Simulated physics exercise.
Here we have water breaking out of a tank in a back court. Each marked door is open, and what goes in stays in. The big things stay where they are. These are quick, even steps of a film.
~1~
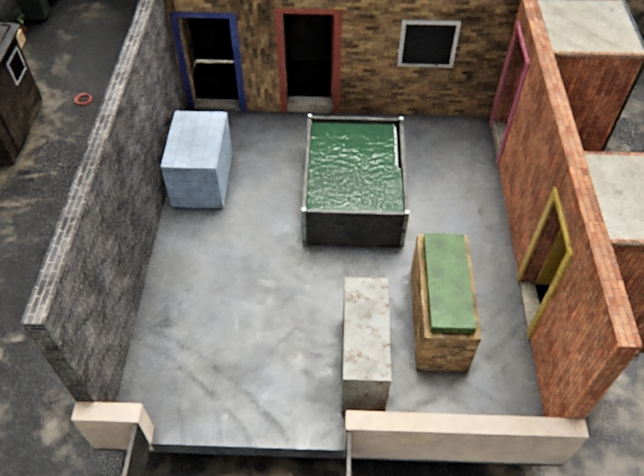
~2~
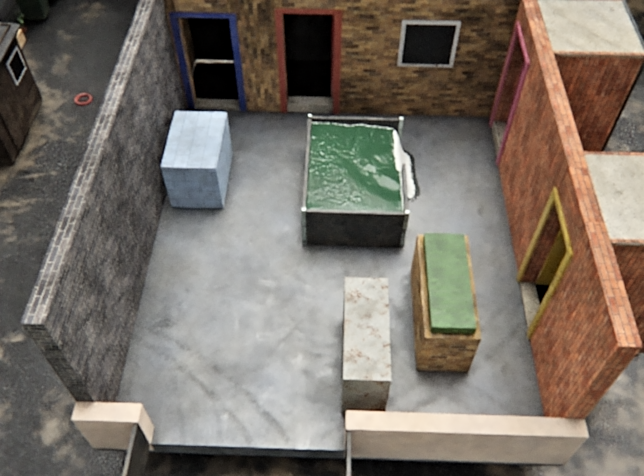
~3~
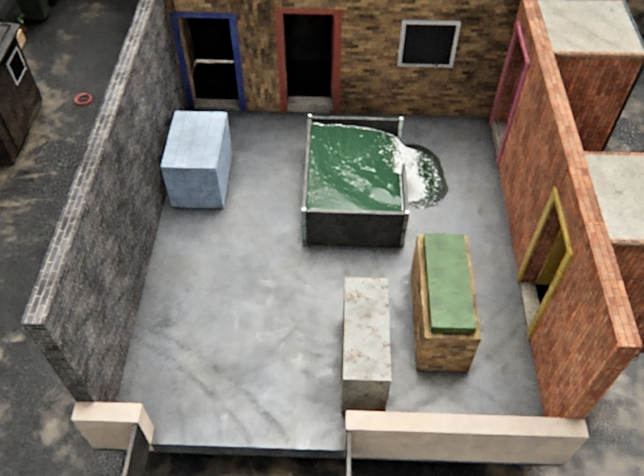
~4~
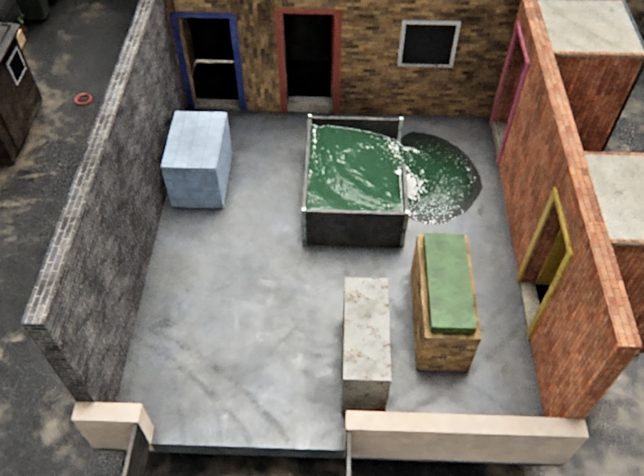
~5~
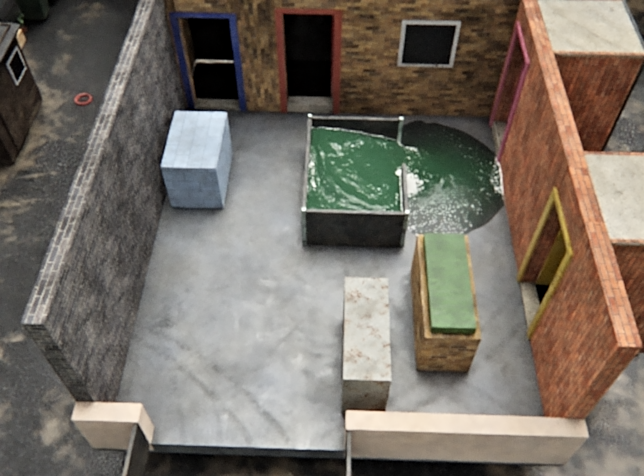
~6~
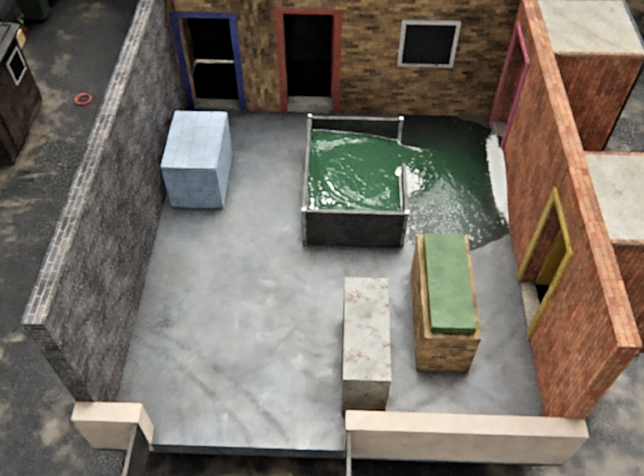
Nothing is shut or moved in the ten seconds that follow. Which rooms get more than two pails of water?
The red door stays under that; the blue door takes more than that; the pink door takes more than that; the yellow door takes more than that.
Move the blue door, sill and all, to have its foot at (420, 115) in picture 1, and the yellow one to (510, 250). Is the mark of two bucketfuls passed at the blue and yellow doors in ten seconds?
The blue one goes over, the yellow one takes more.
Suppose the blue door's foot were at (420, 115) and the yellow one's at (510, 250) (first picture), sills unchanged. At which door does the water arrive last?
It is the red-painted one.
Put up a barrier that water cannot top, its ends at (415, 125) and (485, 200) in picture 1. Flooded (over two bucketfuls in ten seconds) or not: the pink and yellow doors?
In short: Pink holds; yellow takes more.
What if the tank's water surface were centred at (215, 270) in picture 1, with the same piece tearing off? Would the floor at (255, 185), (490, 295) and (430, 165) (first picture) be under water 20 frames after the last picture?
In that order: Not flooded, under water, wet.
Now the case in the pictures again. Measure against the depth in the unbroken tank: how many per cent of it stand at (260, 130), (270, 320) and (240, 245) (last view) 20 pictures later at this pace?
Roughly 4, 0 and 0 per cent, in turn.
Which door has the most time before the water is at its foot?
That is the blue door.
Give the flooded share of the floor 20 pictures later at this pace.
About 45 per cent.
A moment on, water covers 15 % of the floor; the red door not reached, the blue door not reached, the pink door over two buckets in, the yellow door wet at the sill, nothing in.
Next, water covers 25 % of the floor; the red door not reached, the blue door not reached, the pink door far over two buckets in, the yellow door under two buckets in.
Then, water covers 45 % of the floor; the red door wet at the sill, nothing in, the blue door not reached, the pink door far over two buckets in, the yellow door under two buckets in.
Later, water covers 75 % of the floor; the red door wet at the sill, nothing in, the blue door under two buckets in, the pink door far over two buckets in, the yellow door under two buckets in.
In the end, water covers 95 % of the floor; the red door wet at the sill, nothing in, the blue door over two buckets in, the pink door far over two buckets in, the yellow door far over two buckets in.
